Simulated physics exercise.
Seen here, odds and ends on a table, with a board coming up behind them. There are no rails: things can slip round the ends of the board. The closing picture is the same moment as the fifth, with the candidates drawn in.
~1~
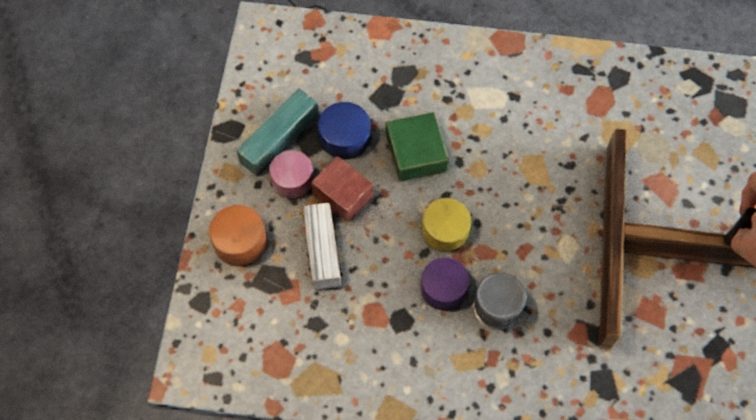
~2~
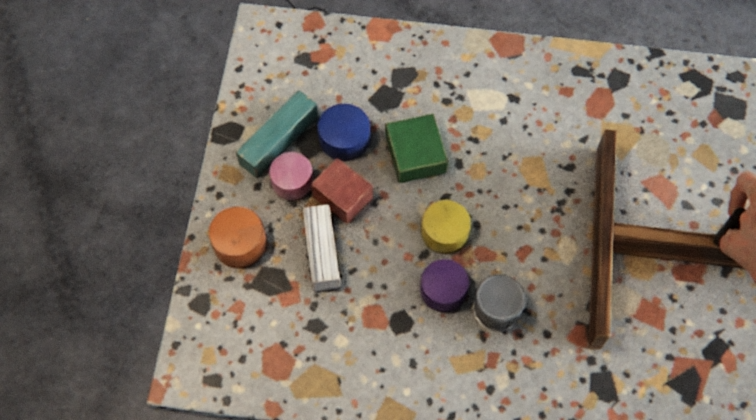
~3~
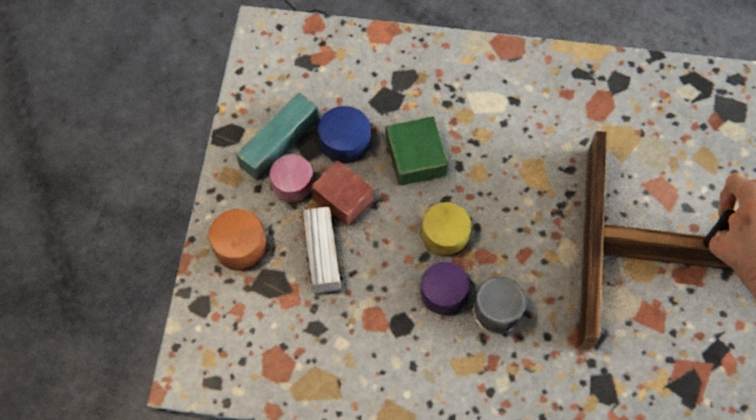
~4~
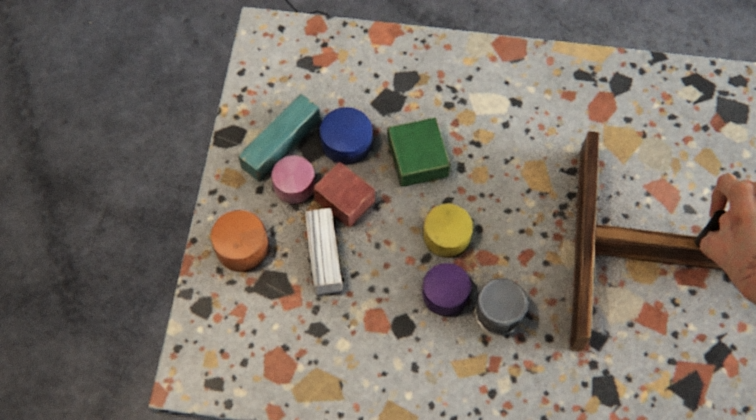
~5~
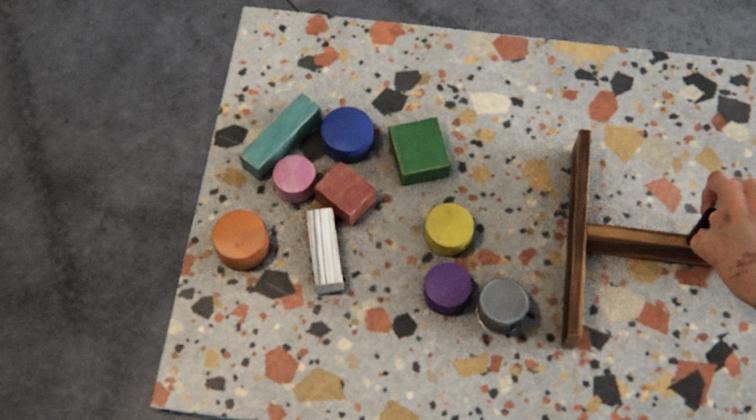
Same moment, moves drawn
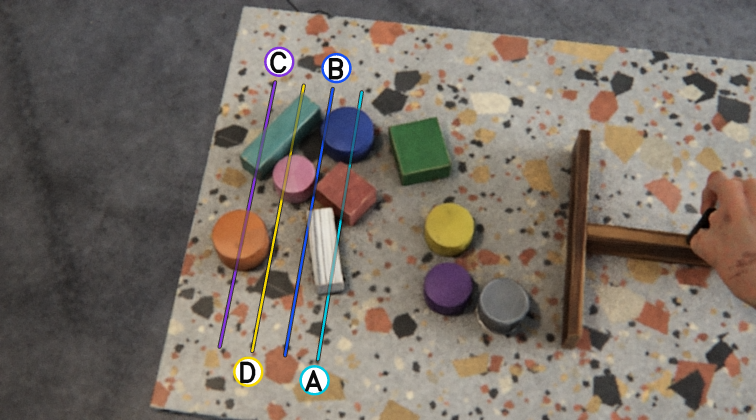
A hand slides a wooden board slightly left across a speckled tabletop toward colourful blocks and round tins, which stay still.
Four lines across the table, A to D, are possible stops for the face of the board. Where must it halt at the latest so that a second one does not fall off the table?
Line B.
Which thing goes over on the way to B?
The turquoise bar goes over.
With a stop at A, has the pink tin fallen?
No.
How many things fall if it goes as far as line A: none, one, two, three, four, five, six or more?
In all, none.
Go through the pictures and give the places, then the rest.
Green block (416, 147); red block (342, 189); pink tin (292, 175), in the first frame.
Board (608, 228); blue tin (344, 133), in the second frame.
Board (598, 229); turquoise bar (279, 136), in the third frame.
Board (589, 229); yellow tin (448, 231), in the fourth frame.
Board (581, 227); white stick (325, 251); green block (419, 152); red block (345, 194), in the fifth frame.
On the copy, A at (341, 217); B at (310, 214); C at (249, 206); D at (280, 210).
On B. First, board (483, 216); grey tin (442, 307); purple tin (406, 278).
Then, board (386, 204); turquoise bar (269, 131); pink tin (278, 173).
Finally, board (314, 195); turquoise bar over the edge; orange tin (202, 236); one fallen.
By contrast, A is within the limit but short; C drops six; D drops three.
